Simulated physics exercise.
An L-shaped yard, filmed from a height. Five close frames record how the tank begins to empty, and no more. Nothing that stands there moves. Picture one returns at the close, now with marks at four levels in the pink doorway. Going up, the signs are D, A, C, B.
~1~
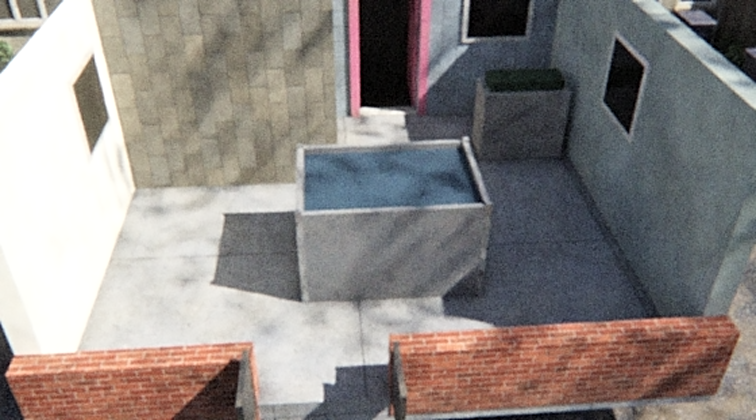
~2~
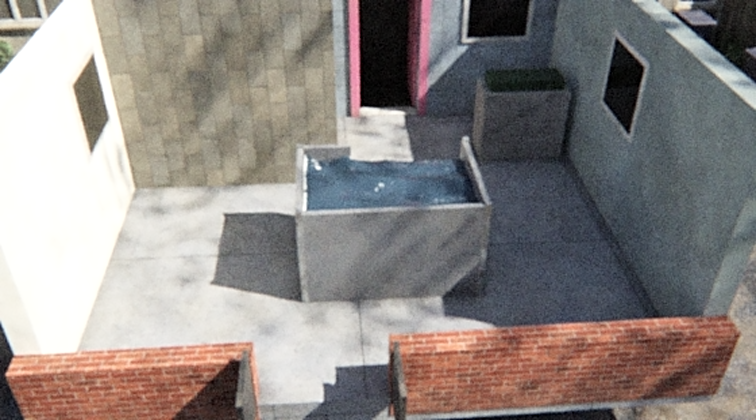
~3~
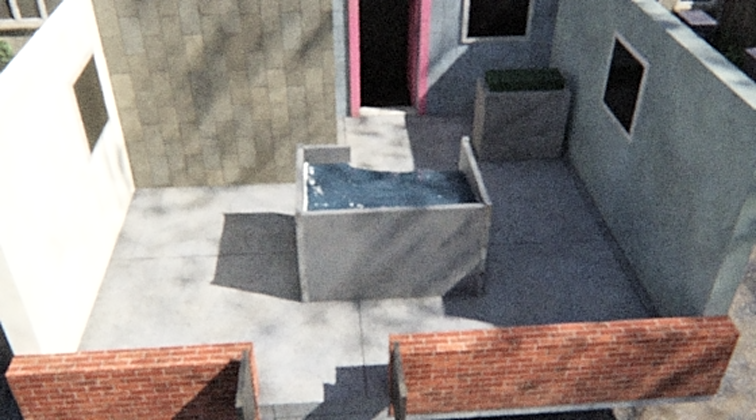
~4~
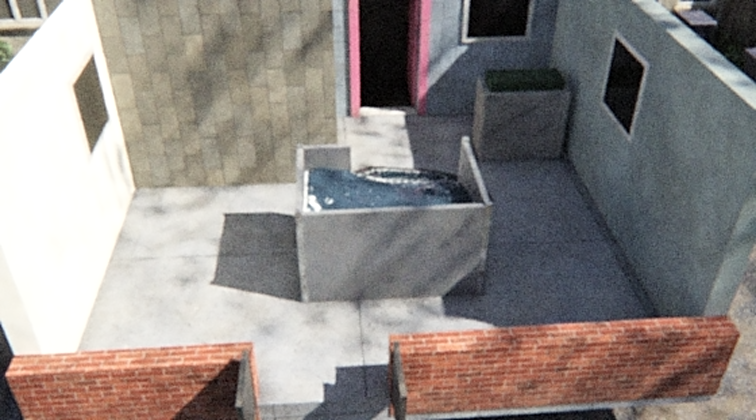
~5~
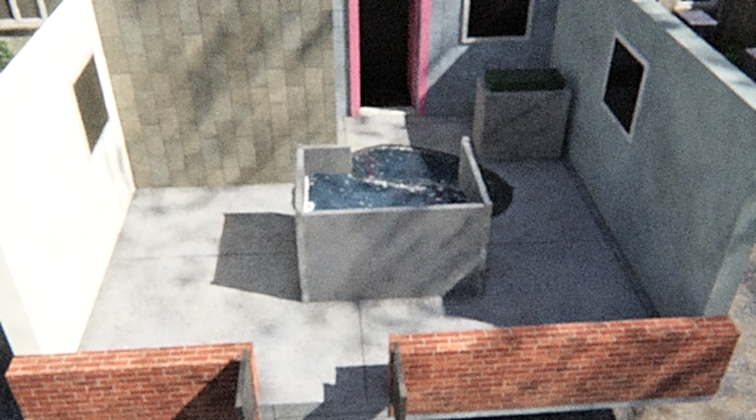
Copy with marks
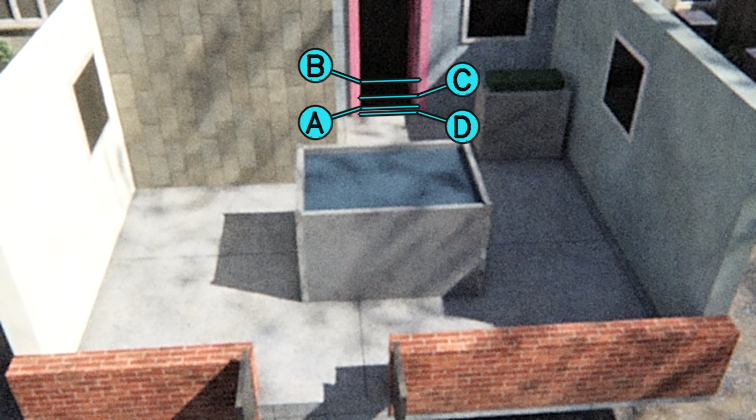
A walled yard with a grey water tank, its still water starting to churn and sink, then dark water spreading behind it.
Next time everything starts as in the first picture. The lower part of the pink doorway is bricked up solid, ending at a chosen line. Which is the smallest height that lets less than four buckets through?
The answer is height B.
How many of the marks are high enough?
One of them.
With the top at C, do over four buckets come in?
Yes, that goes wrong.
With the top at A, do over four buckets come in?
Yes, it does.
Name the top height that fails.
That is height C.
In cyan, A at (389, 107); B at (389, 80); C at (389, 96); D at (389, 113); from the bottom up D, A, C, B.
With A, dozens of bucketfuls pour in.
With B, a splash gets over, under a bucket.
With C, about 11 bucketfuls get in.
With D, dozens of bucketfuls pour in.
